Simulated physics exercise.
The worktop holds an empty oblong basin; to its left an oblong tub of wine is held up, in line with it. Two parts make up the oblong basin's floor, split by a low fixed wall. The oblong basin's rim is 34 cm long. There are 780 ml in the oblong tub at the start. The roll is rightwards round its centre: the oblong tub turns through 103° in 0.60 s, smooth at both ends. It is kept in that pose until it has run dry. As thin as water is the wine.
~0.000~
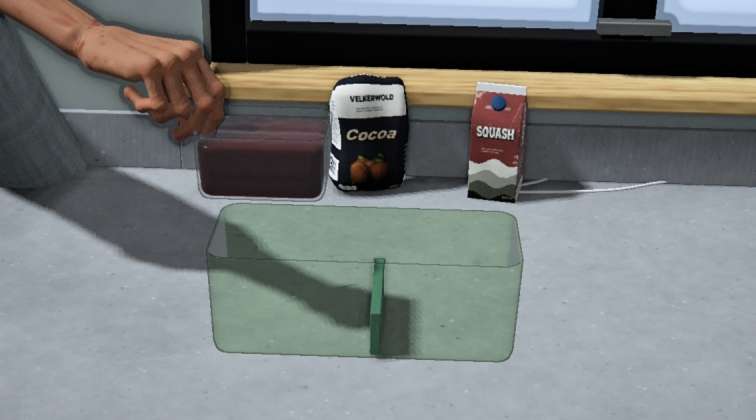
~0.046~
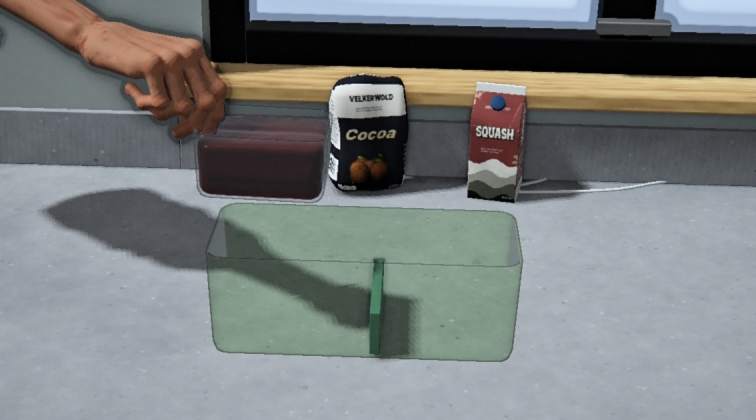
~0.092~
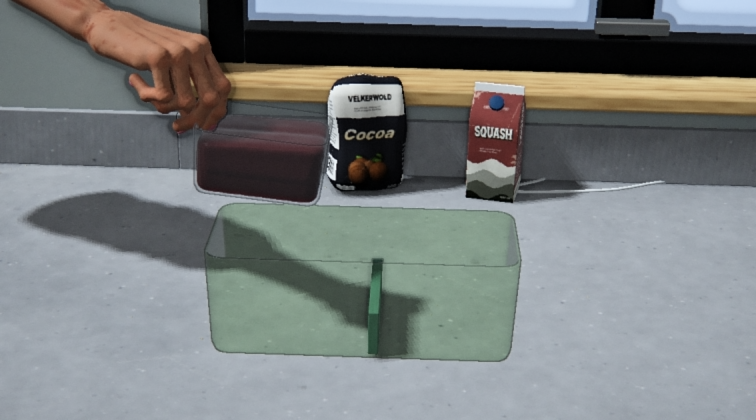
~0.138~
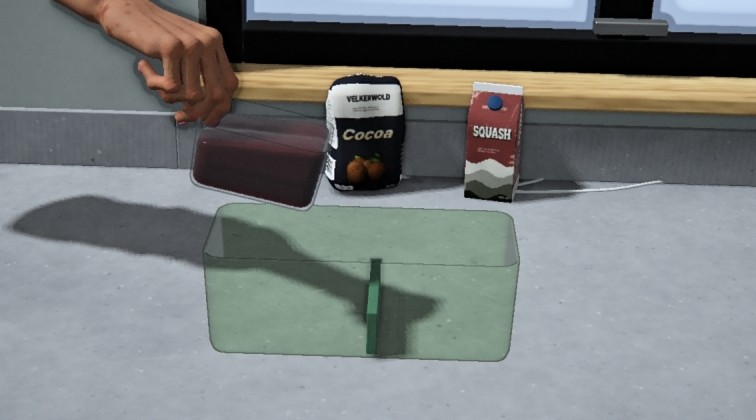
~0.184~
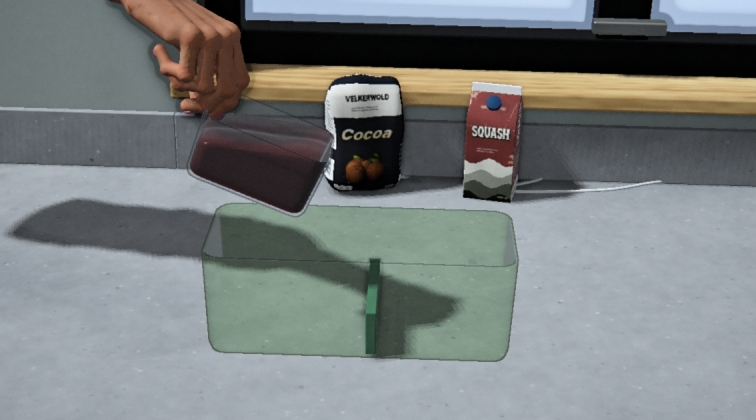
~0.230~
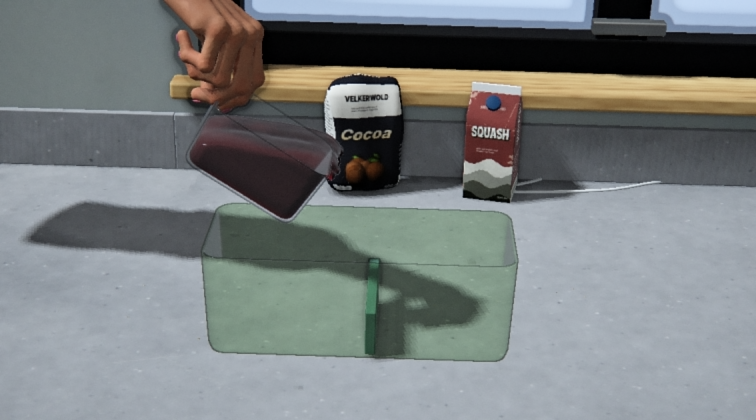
On a grey worktop, a hand hovering over a clear tub of dark red liquid as it tilts rightwards beside an empty green basin.
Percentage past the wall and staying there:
38 percent.
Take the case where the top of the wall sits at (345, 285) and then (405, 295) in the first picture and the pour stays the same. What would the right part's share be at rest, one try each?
Roughly 75 per cent, then 10 per cent.
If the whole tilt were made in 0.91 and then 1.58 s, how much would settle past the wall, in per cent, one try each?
About 55 %, then about 65 %.
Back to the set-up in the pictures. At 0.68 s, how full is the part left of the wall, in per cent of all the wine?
Left share: Approx. 52 %.
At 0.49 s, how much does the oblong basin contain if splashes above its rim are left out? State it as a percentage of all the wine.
Around 56 percent.
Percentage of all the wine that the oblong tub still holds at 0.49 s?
Some 22 per cent.
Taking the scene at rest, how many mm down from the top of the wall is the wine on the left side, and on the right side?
36 mm left, 40 mm right.
By 0.49 s the tilt is 95° and 21 per cent is still to pour, 24 is left of the wall and 31 right of it.
By 0.68 s the tilt is 103° and 4 per cent is still to pour, 53 is left of the wall and 38 right of it.
By 0.88 s the tilt is 103° and 0 per cent is still to pour, 57 is left of the wall and 38 right of it.
By 1.10 s the tilt is 103° and 0 per cent is still to pour, 59 is left of the wall and 38 right of it.
At rest 59 per cent lies left of the wall, 38 right of it and 3 outside.
